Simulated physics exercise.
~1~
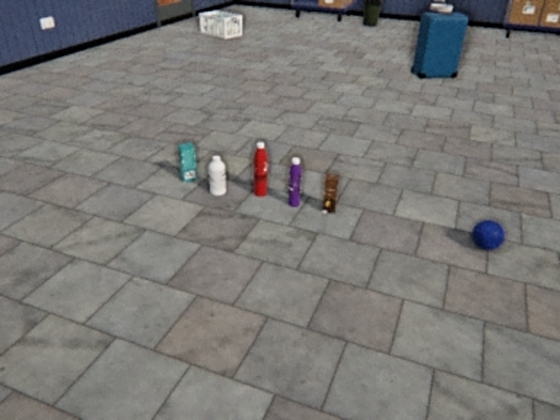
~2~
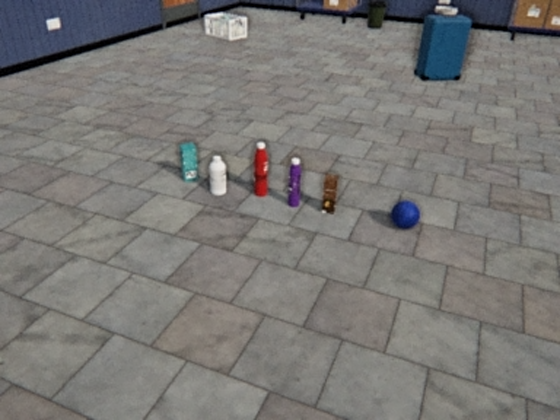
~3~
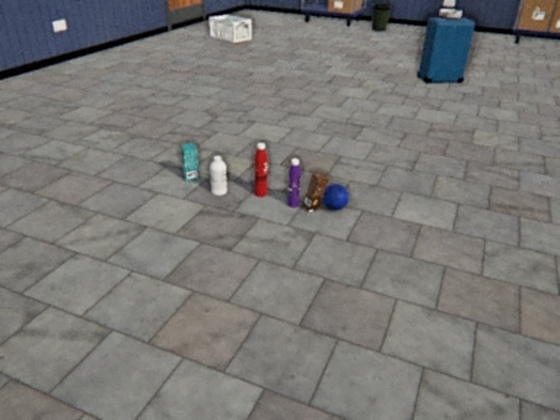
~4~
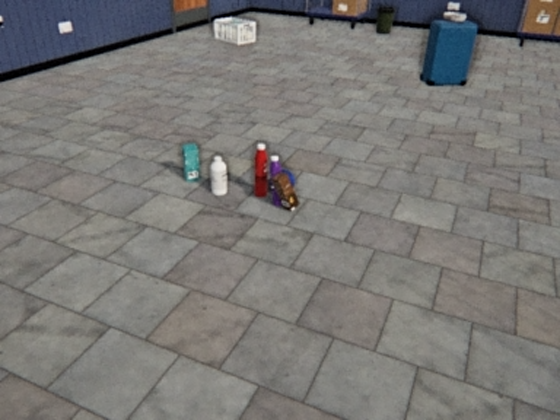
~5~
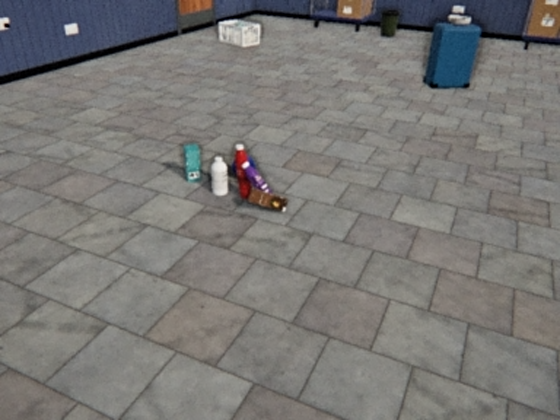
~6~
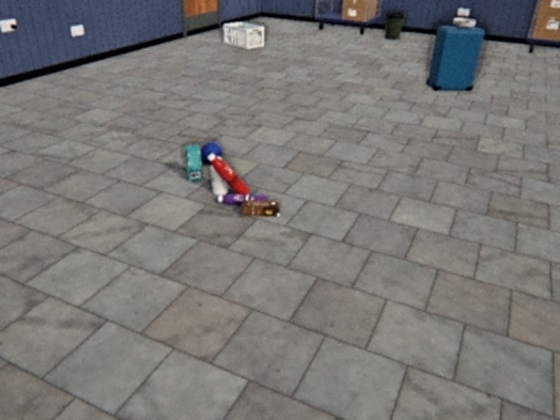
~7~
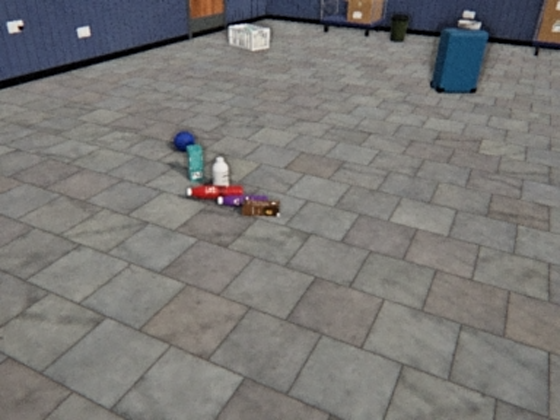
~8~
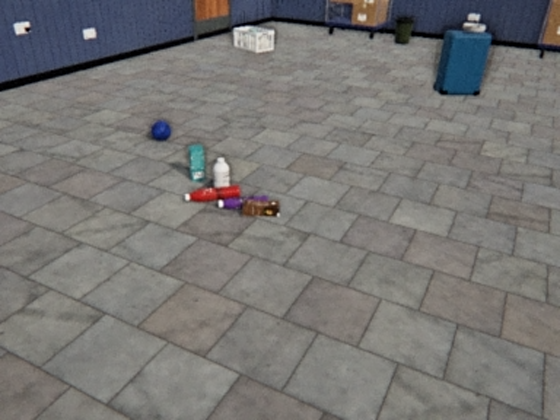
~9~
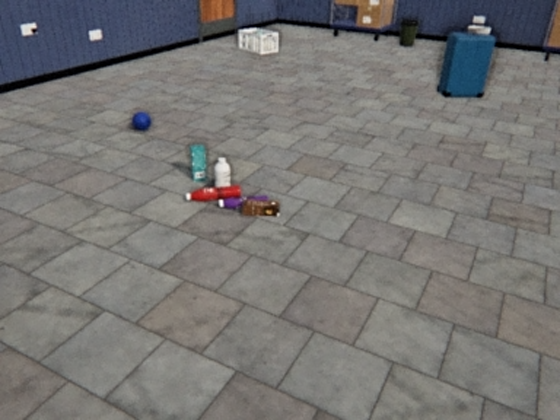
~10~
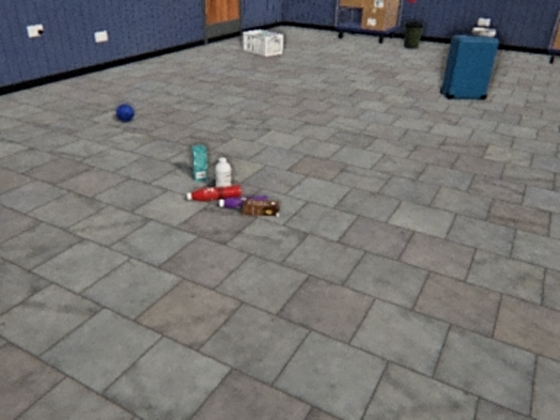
A blue ball rolls left, topples the brown carton, purple bottle and red bottle, and rolls on.
